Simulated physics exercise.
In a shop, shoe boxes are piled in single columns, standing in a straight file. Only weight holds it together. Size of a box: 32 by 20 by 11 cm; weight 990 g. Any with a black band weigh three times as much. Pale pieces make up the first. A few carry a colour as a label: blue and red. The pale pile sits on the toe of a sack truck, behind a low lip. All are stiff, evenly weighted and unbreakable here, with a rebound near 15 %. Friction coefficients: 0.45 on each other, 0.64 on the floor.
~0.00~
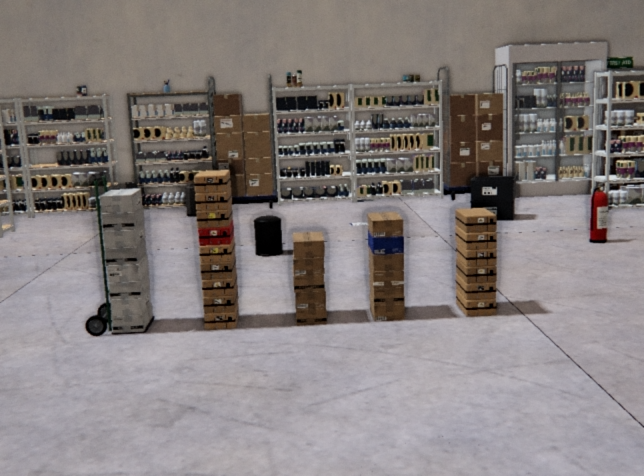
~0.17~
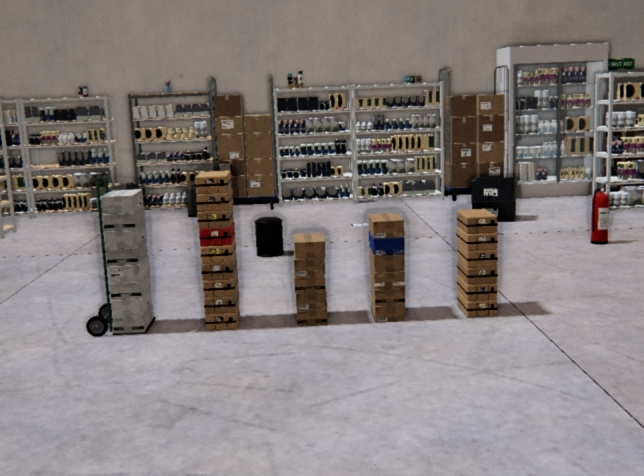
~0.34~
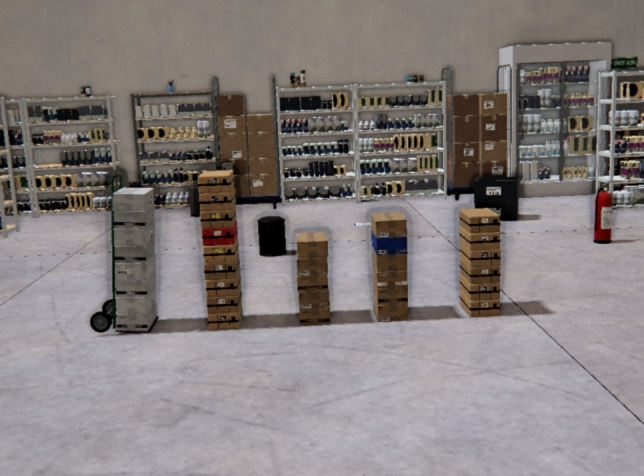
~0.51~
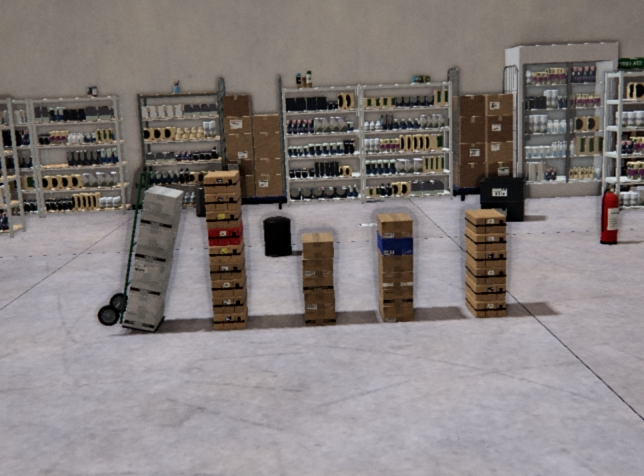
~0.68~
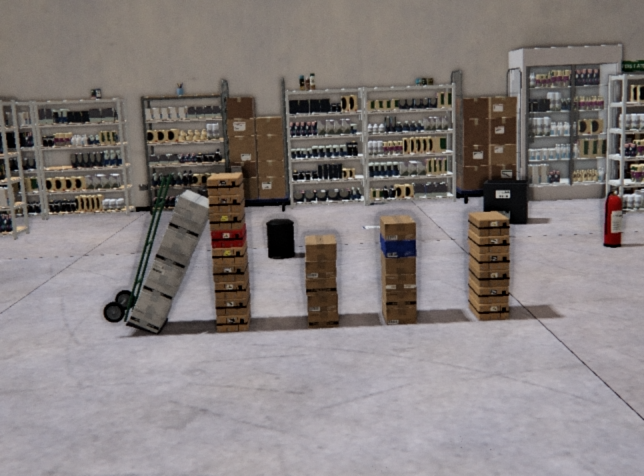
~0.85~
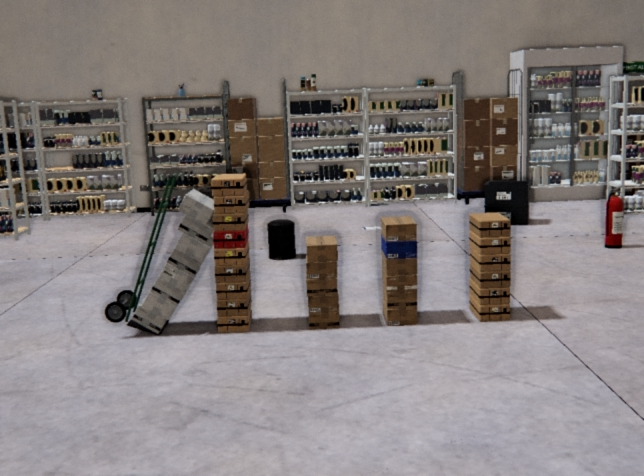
At the start, five single columns of boxes stand upright in a row before stocked shelves, the pale grey one at the left on a sack truck. The truck then tips to the right, and the pale pile leans steeply with it, its top nearing the still-standing column with the red box.
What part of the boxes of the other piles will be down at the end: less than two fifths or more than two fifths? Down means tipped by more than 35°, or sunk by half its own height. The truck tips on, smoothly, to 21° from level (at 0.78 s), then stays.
The part is under two fifths.
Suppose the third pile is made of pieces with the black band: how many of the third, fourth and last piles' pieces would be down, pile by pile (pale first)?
In that case third 0, fourth 0, last 0.
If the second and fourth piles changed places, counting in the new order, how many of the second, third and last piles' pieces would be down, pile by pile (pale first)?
Then second 6, third 1, last 0.
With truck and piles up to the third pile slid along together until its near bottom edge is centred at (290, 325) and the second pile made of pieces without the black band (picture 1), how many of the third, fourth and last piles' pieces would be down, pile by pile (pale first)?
In that case third 4, fourth 5, last 0.
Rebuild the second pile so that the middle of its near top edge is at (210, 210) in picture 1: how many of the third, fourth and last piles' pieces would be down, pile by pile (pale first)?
In that case third 0, fourth 0, last 0.
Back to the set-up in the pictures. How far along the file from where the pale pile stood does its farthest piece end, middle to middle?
Roughly 40 cm along.
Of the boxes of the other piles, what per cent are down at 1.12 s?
By then 0 per cent.
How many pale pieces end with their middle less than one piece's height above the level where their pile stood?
1 of them.
After 0.91 s, 0 of the pale pile down; none of the 26 other boxes down, 4 disturbed; red box shifted 10 mm.
After 1.02 s, 0 of the pale pile down; none of the 26 other boxes down, 3 disturbed.
At rest (1.8 s), 0 of the pale pile down; none of the 26 other boxes down, 3 disturbed; red box unmoved; blue box unmoved. That is 0 per cent. As the last picture would show them, middles, red box near (231, 236), blue box near (399, 245).
